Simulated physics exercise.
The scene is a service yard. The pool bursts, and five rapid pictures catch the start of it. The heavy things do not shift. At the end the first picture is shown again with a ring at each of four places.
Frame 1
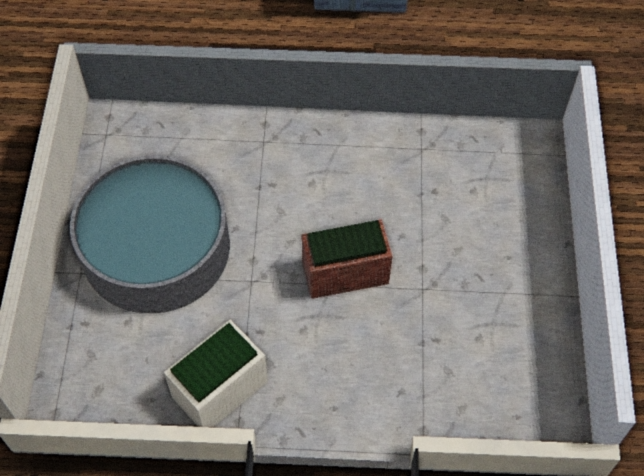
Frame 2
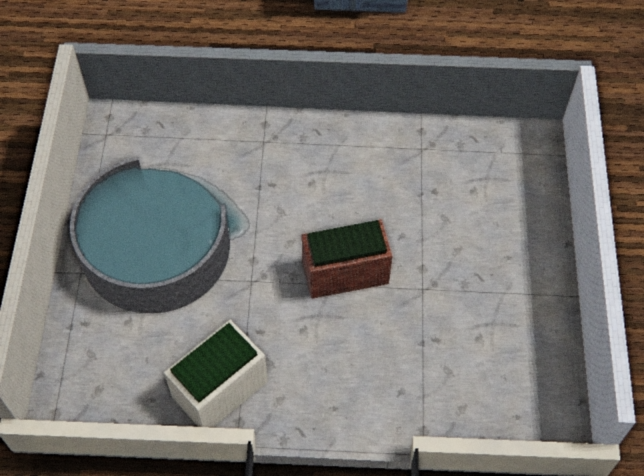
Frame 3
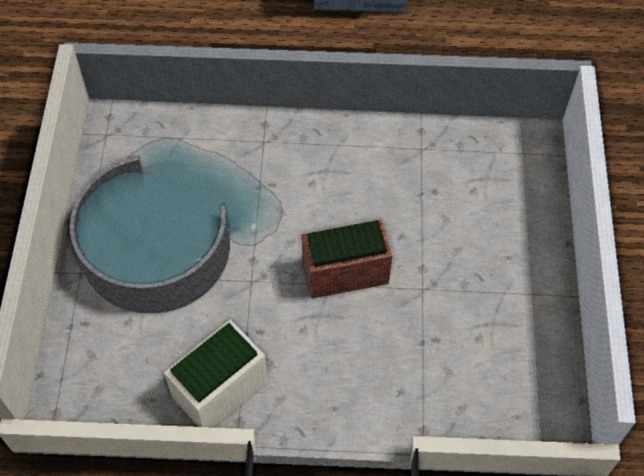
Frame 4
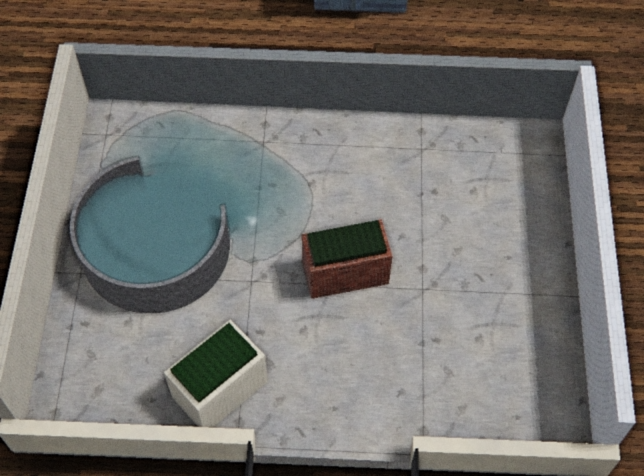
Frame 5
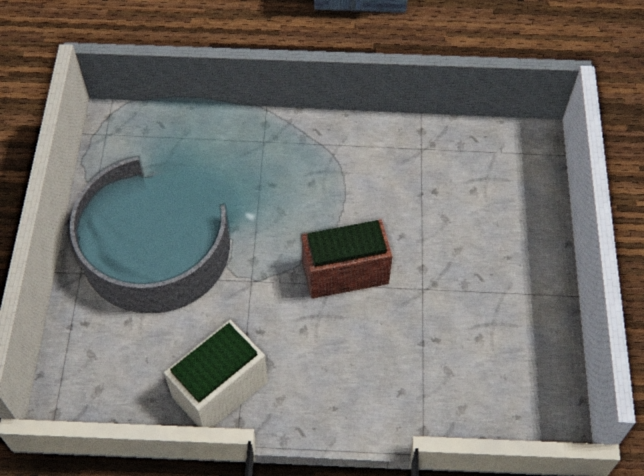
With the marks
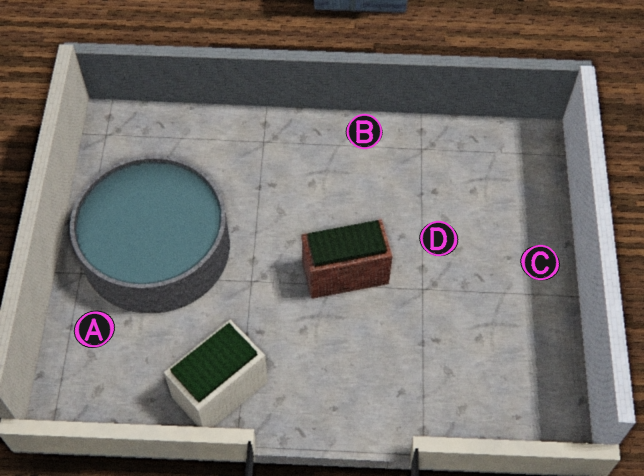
Water fills a round grey-walled pool on the left of a walled yard, near two planters, until a gap opens in the pool's upper-right side. It pours through onto the pale paving, then spreads in a widening sheet toward the back wall and the brick planter, while the level inside drops.
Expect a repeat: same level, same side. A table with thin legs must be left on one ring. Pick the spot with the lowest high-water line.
Use place A.
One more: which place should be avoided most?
B.
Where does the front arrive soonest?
B.
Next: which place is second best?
D it is.
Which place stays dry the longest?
That would be A.
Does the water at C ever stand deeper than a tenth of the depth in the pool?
Yes, it does.
On the marked copy, A at (94, 329); B at (364, 131); C at (540, 262); D at (438, 238).
If A is chosen, the water peaks at about 4 % of the depth that stood in the pool.
If B is chosen, the water peaks at about 38 % of the depth that stood in the pool.
If C is chosen, the water peaks at about 27 % of the depth that stood in the pool.
If D is chosen, the water peaks at about 9 % of the depth that stood in the pool.
